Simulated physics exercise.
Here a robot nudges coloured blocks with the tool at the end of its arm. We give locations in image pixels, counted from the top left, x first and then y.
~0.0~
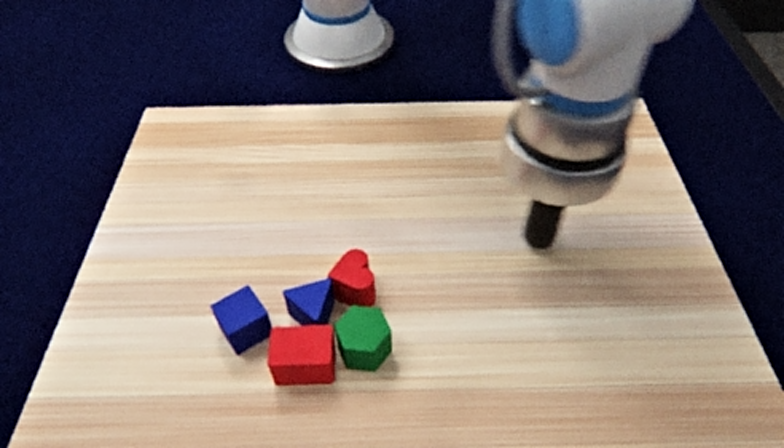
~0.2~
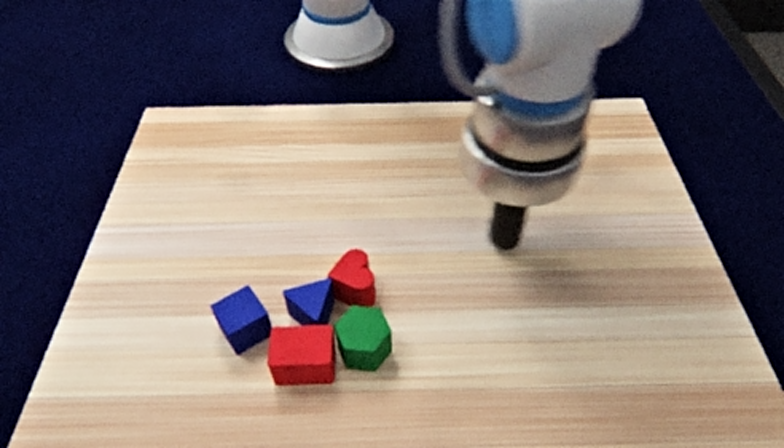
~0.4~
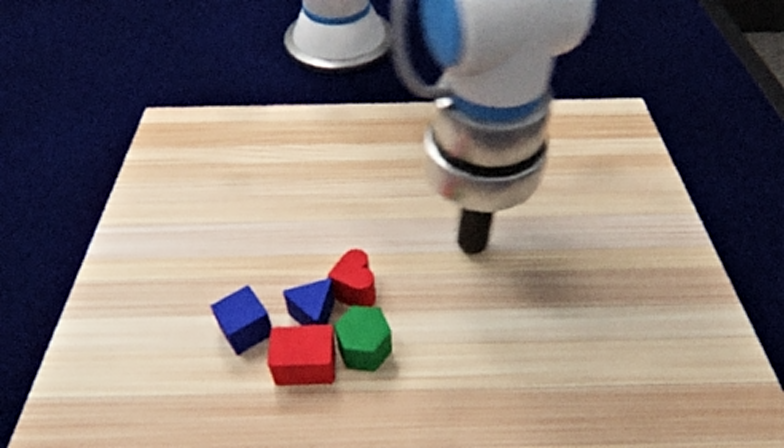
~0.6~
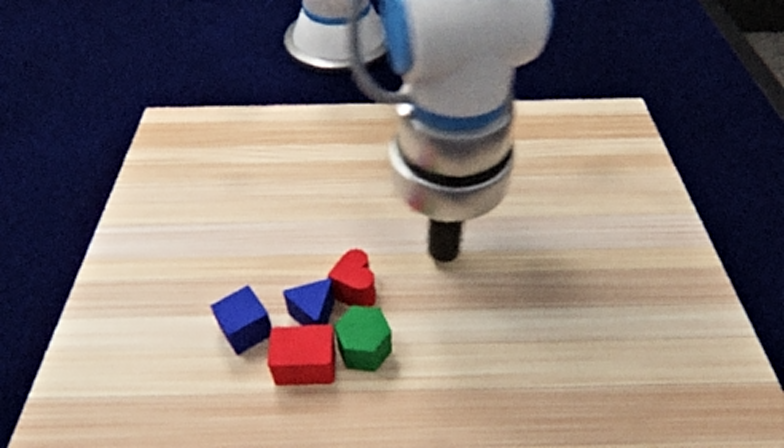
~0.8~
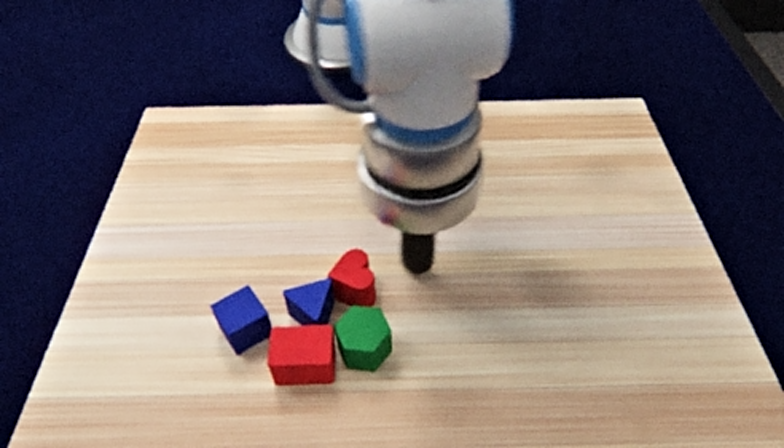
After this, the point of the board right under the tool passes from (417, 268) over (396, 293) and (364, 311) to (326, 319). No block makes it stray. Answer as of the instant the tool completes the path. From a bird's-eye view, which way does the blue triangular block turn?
Rotation: Counter-clockwise.
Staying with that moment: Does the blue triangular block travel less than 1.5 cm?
No, I don't think so.
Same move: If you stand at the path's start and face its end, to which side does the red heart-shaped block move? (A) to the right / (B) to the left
The correct letter is A.
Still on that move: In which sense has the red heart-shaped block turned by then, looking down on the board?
Prediction: Clockwise.
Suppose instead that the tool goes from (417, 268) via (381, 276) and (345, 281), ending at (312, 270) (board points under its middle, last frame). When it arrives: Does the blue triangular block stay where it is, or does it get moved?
It moves.
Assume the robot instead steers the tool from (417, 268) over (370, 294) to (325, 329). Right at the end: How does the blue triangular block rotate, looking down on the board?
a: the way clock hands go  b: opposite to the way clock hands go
I'll go with b - opposite to the way clock hands go.
On the path given first. One third of the way, tool (395, 286); nothing pushed yet.
Two thirds of the way, tool (363, 304); blue triangular block (303, 296), turned 25° anticlockwise; red heart-shaped block (336, 271), turned 55° clockwise.
At the end, tool (325, 312); blue square block (228, 310); blue triangular block (279, 295), turned 50° anticlockwise; red heart-shaped block (320, 269), turned 95° clockwise; green hexagonal block in place.
